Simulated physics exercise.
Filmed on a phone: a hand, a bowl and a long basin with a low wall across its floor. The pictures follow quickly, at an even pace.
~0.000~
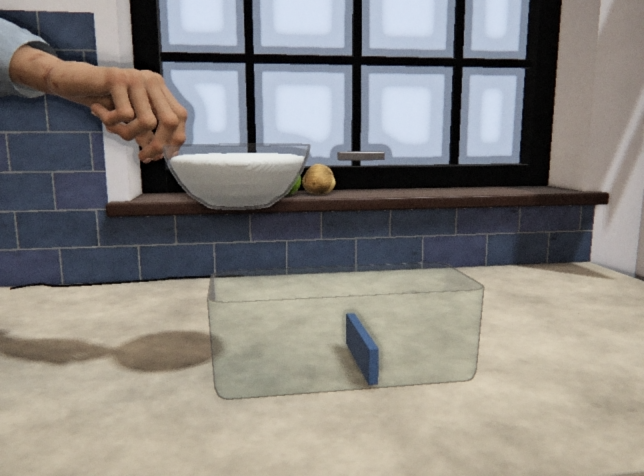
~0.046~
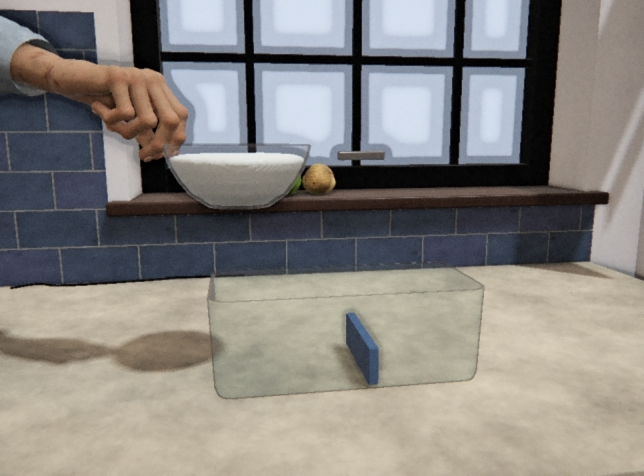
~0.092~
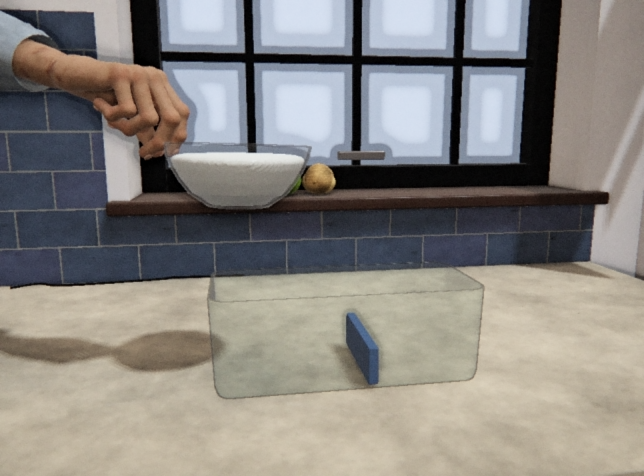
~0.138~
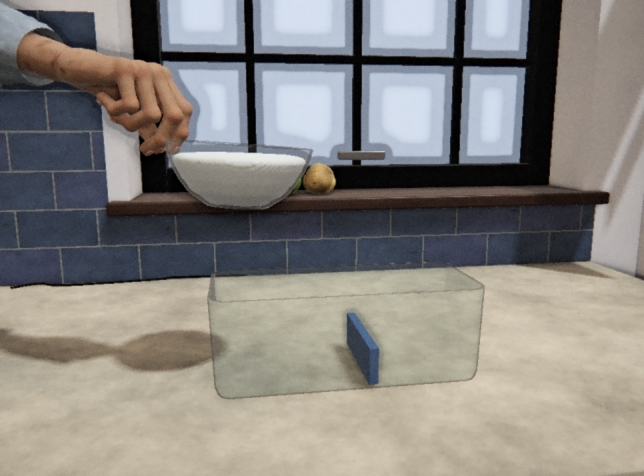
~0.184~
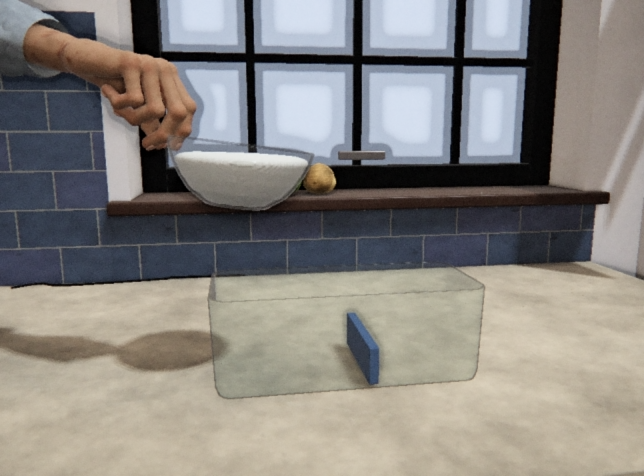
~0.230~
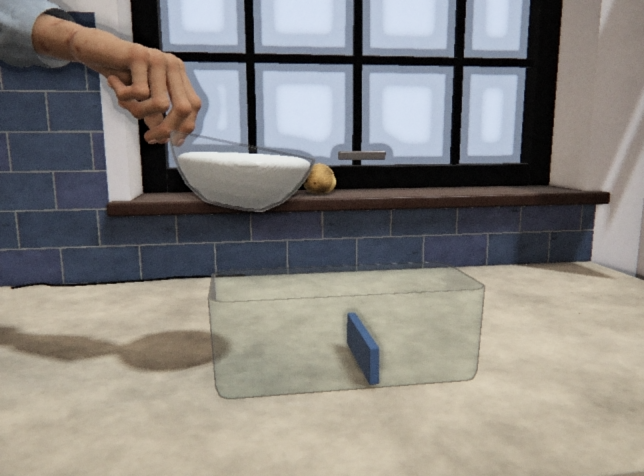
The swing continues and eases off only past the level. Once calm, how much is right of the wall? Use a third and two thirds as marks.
The share right of the wall is between a third and two thirds.
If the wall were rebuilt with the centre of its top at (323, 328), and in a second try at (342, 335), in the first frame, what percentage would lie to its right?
Near 85 % and 65 %.
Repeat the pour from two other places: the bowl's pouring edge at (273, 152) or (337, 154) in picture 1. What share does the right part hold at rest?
First some 5, then 70 per cent.
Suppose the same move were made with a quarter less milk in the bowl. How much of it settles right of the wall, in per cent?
About 25 per cent.
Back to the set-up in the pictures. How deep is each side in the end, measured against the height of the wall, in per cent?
Some 40 per cent left and 40 right.
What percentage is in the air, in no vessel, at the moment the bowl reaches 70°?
It comes to 35 per cent or so.
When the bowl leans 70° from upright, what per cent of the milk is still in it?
Near 30 %.
A moment on, the bowl is tipped part way and 31 per cent is still to pour, 11 is left of the wall and 21 right of it.
Next, the bowl is tipped right over and 0 per cent is still to pour, 57 is left of the wall and 42 right of it.
Then the bowl is tipped right over and 0 per cent is still to pour, 57 is left of the wall and 42 right of it.
Later the bowl is tipped right over and 0 per cent is still to pour, 57 is left of the wall and 42 right of it.
In the end 57 per cent lies left of the wall, 42 right of it and 1 outside.
